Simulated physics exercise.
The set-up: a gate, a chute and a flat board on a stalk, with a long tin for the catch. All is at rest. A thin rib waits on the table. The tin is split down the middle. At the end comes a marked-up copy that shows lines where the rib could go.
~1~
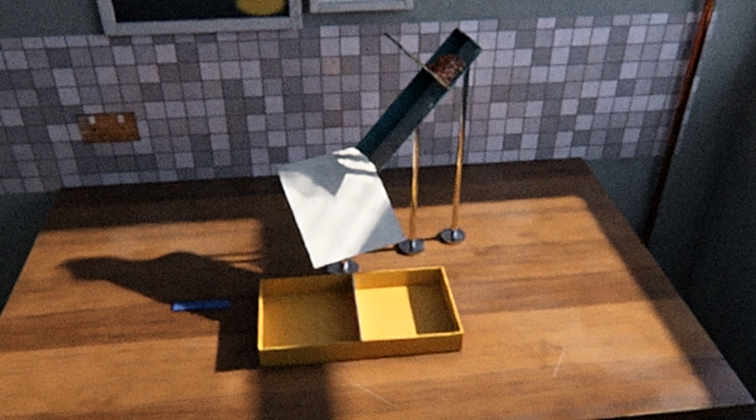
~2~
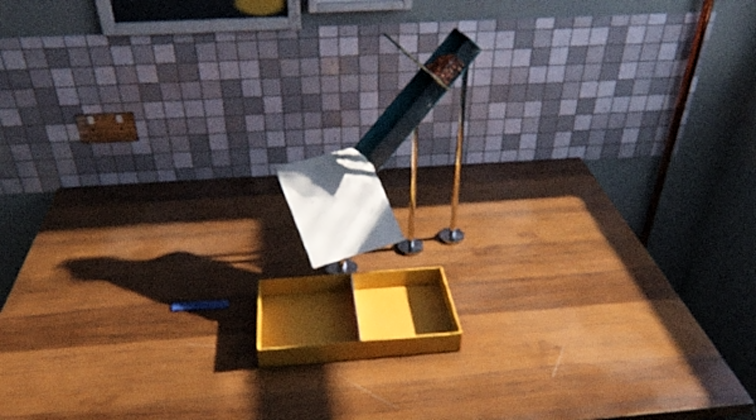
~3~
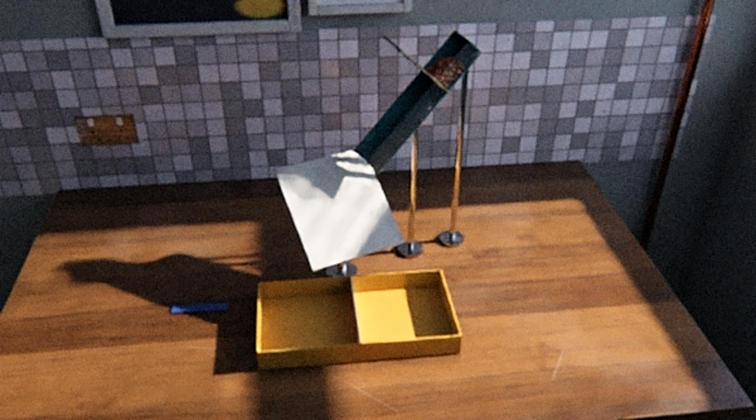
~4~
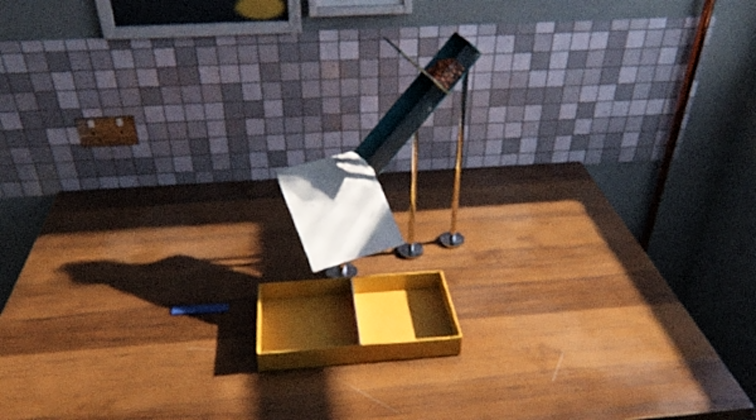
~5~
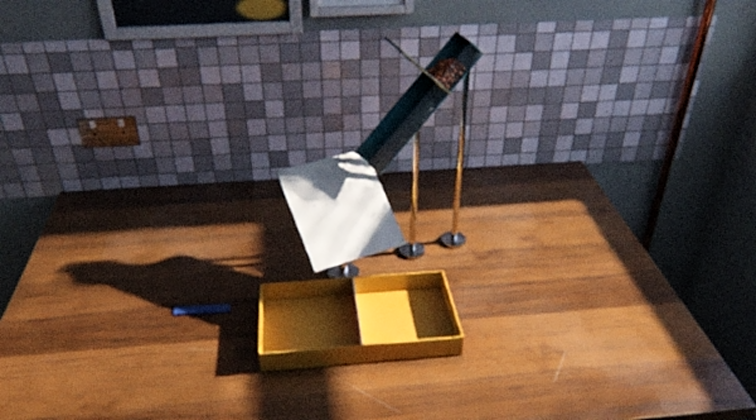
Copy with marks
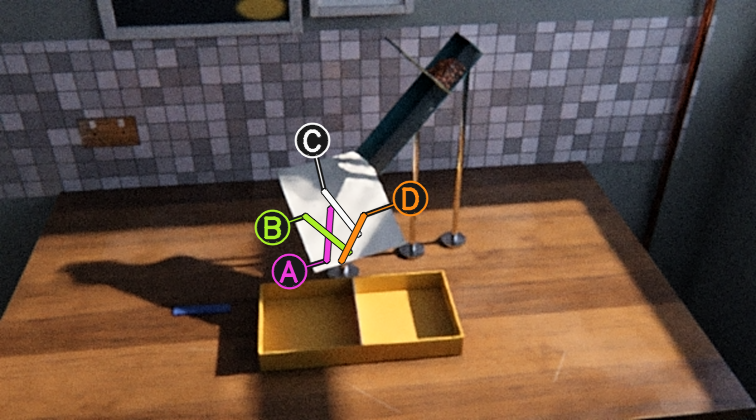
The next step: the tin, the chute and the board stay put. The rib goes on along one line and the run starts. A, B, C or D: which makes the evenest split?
A works best here.
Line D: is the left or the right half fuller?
The left half.
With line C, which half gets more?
More lands on the right.
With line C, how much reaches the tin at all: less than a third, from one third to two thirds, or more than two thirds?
Line C gives more than two thirds.
On the marked copy, line A from (330, 208) to (326, 260); line B from (305, 216) to (349, 252); line C from (324, 191) to (358, 234); line D from (363, 215) to (341, 261).
Choosing A, of what is caught, roughly two thirds in the left half, roughly a third in the right.
Choosing B, of what is caught, about a tenth in the left half, almost all in the right.
Choosing C, of what is caught, just a few in the left half, almost all in the right.
Choosing D, of what is caught, almost all in the left half, just a few in the right.
